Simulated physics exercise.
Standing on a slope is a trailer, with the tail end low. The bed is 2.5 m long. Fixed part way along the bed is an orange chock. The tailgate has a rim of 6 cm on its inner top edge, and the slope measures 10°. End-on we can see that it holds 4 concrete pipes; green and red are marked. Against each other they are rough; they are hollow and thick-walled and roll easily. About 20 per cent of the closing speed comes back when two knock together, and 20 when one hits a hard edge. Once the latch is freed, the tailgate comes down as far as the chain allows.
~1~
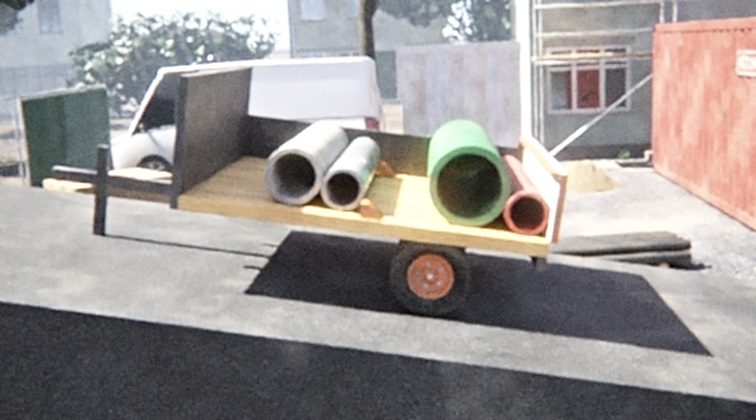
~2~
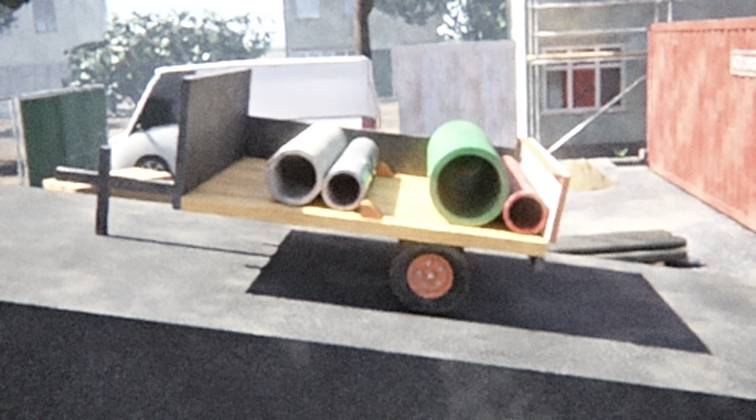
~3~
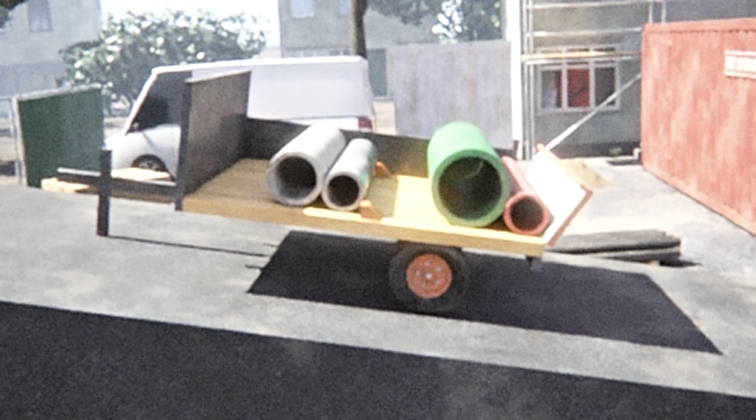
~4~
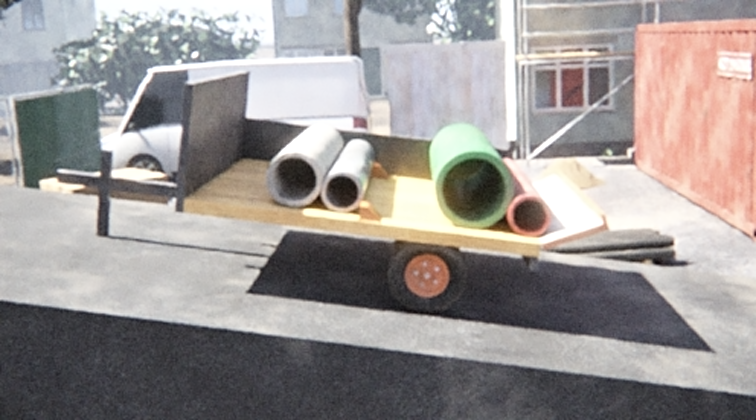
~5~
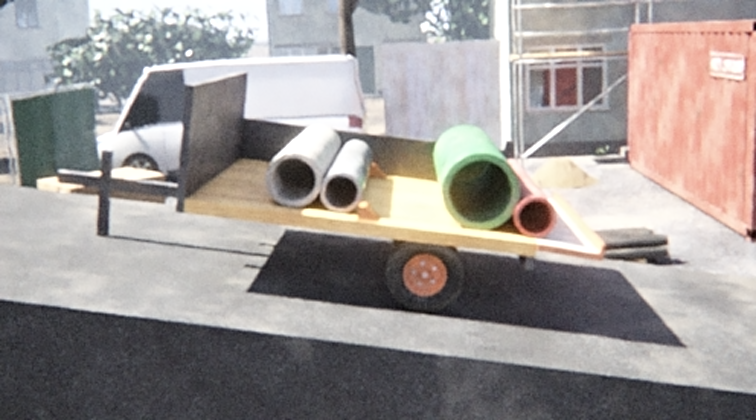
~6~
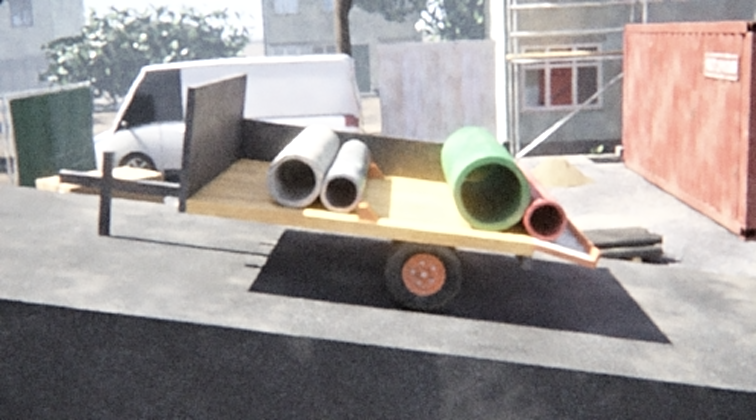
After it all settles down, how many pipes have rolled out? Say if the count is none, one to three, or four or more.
The count is one to three.
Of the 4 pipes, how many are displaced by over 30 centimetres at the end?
The tally comes to 2.
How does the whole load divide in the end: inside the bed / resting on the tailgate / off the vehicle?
Tally: 2; 0; 2.
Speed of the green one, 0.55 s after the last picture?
It's going at around 1.0 m/s.
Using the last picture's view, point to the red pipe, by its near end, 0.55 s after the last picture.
Around pixel (608, 231).
Then, 0.5 s after the last picture, green is on the gate, 10 cm past the hinge, rolling right; red is dropping off the gate; 1 gone off the back.
Then, 1.0 s after the last picture, green is dropping off the gate; red is out on the ground; 2 gone off the back.
At rest (4.3 s after the last picture), green is out on the ground; red is off the vehicle; 2 gone off the back.
